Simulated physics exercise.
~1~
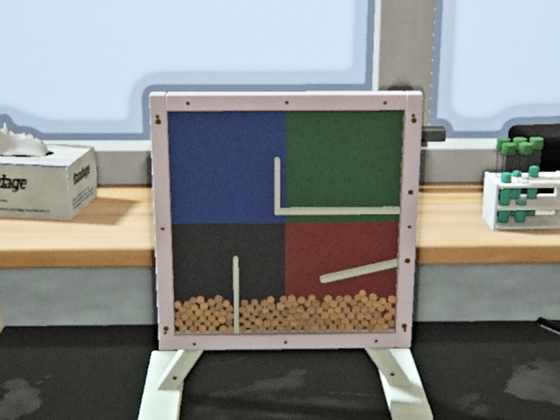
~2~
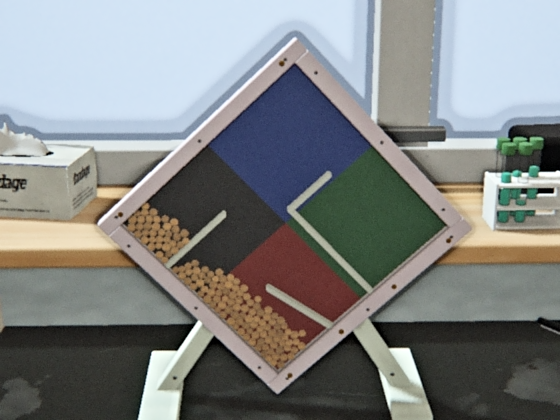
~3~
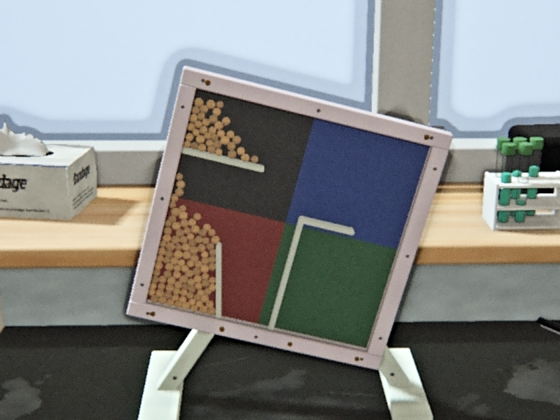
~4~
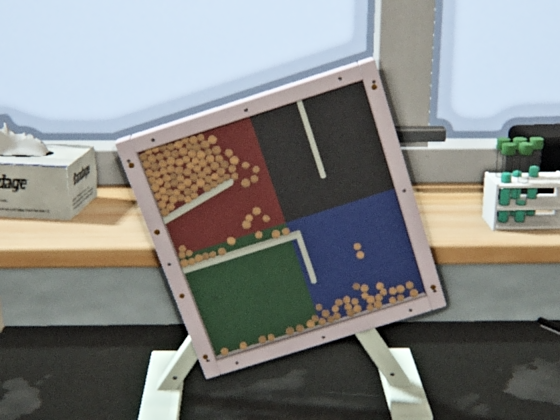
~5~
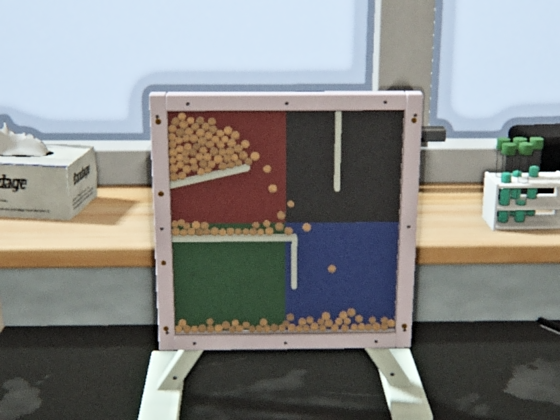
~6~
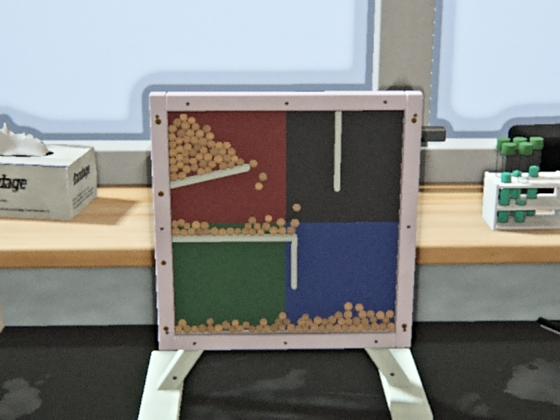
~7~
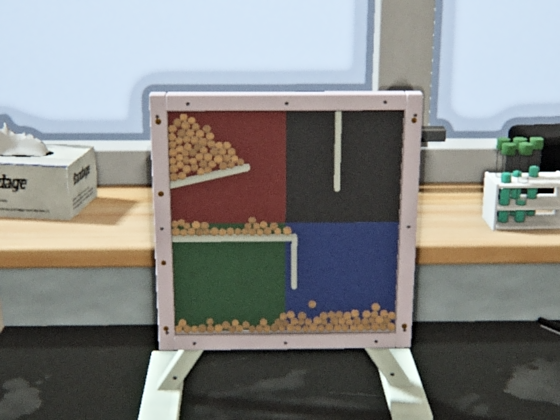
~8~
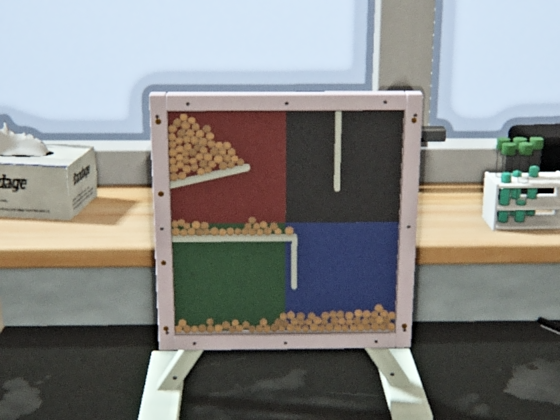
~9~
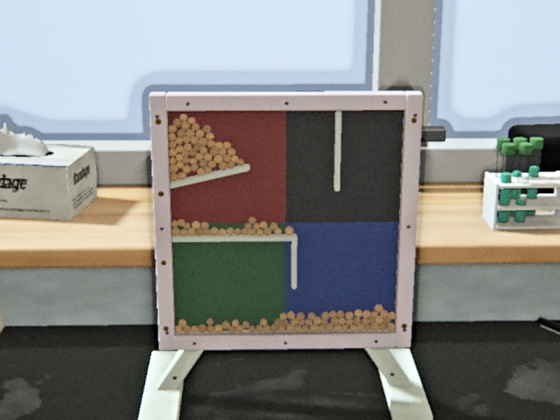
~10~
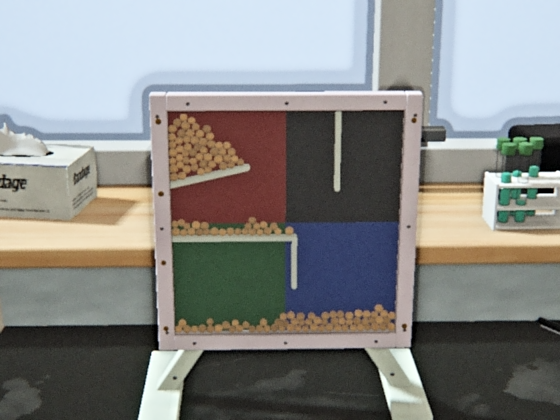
To begin with, a square case with blue, green, black and red quarters stands upright on a stand, small wooden beads lying along its bottom edge. The case turns clockwise, and the beads slide toward the red side, some caught behind a pale bar in the black quarter. As it keeps turning, the beads ride up the left, then spill from the red quarter. The case stops upside down while a few last beads drop into blue. Finally everything rests, with beads heaped in red, spread across green and blue, and none in black.
